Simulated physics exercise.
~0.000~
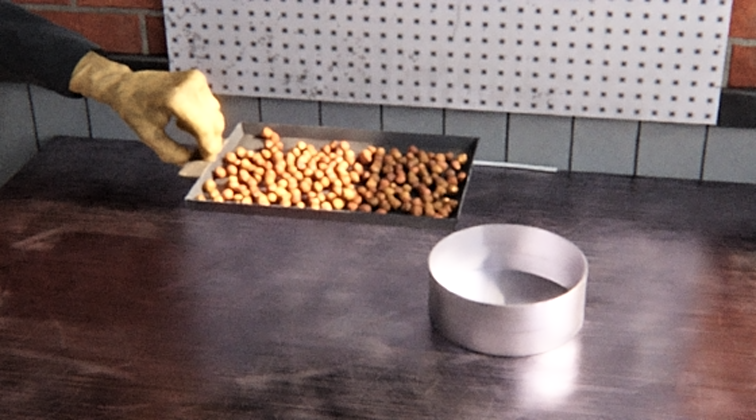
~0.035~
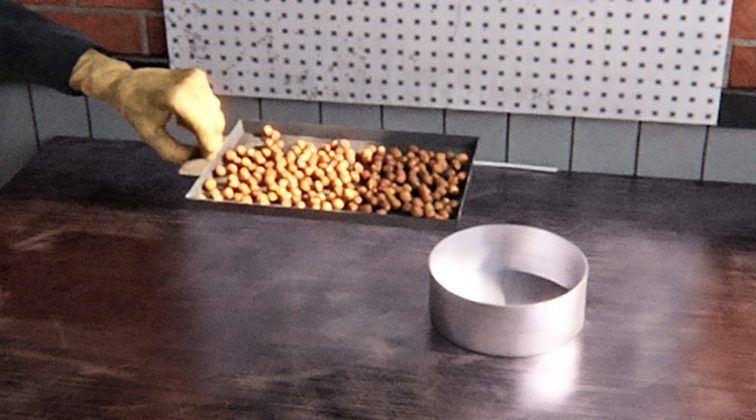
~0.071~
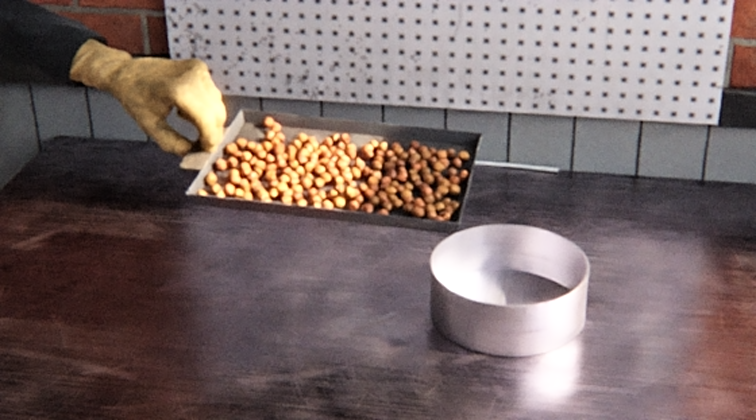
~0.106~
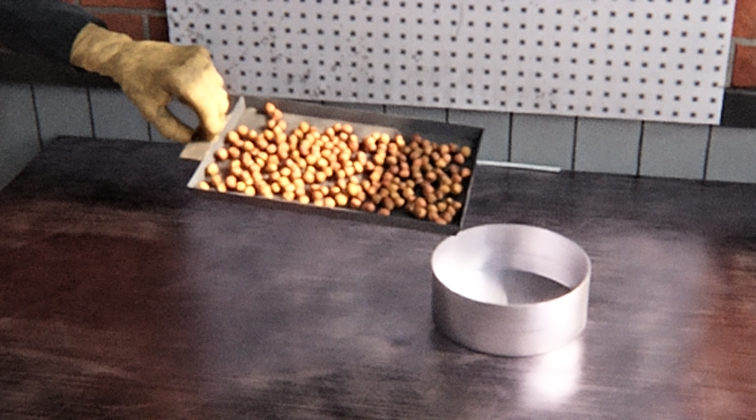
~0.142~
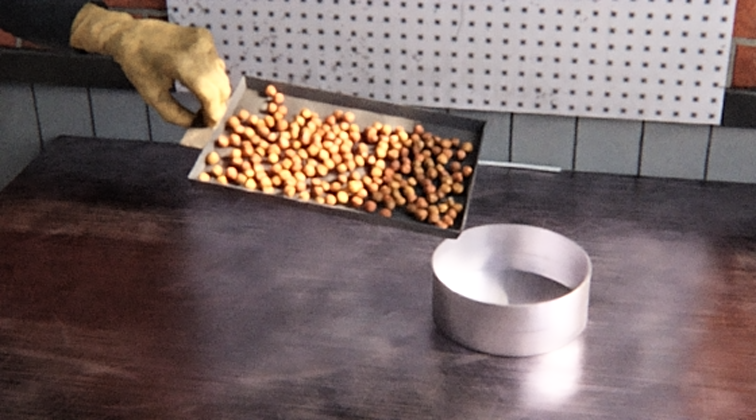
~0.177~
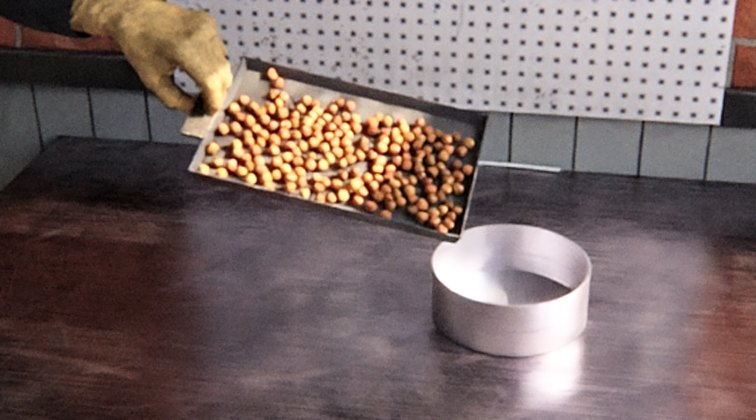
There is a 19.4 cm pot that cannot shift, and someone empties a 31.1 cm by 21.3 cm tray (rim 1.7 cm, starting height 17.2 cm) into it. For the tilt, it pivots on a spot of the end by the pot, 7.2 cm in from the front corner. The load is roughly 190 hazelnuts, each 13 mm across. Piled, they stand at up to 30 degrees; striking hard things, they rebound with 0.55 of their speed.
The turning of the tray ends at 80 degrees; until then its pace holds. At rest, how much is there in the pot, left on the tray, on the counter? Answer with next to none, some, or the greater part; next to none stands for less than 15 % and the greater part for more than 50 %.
Pot: Next to none; left on the tray: Next to none; counter: The greater part.
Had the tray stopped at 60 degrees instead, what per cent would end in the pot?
Roughly 5 %.
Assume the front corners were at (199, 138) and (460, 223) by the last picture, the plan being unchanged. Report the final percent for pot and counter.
Per cent by place - pot 60, counter 40.
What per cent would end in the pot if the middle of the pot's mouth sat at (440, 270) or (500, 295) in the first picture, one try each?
Near 40 and 60 percent, one try each.
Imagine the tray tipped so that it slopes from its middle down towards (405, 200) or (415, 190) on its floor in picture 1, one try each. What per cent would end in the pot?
That would be close to 35 per cent, then close to 70 per cent.
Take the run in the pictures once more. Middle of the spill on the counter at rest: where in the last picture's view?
(467, 387), roughly.
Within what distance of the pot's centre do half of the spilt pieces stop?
About 20 cm from the centre.
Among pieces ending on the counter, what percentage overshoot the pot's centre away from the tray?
Around 40 in a hundred.
After 0.37 s, tilt 50 degrees; the tray holds 100 %, the pot 0 %.
Then, at 0.50 s, tilt 71 degrees; the tray holds 100 %, the pot 0 %.
Then, at 0.76 s, tilt 80 degrees; the tray holds 20 %, the pot 5 %.
By 1.9 s all is still; pot 5 %, tray 5 %, counter 90 %.
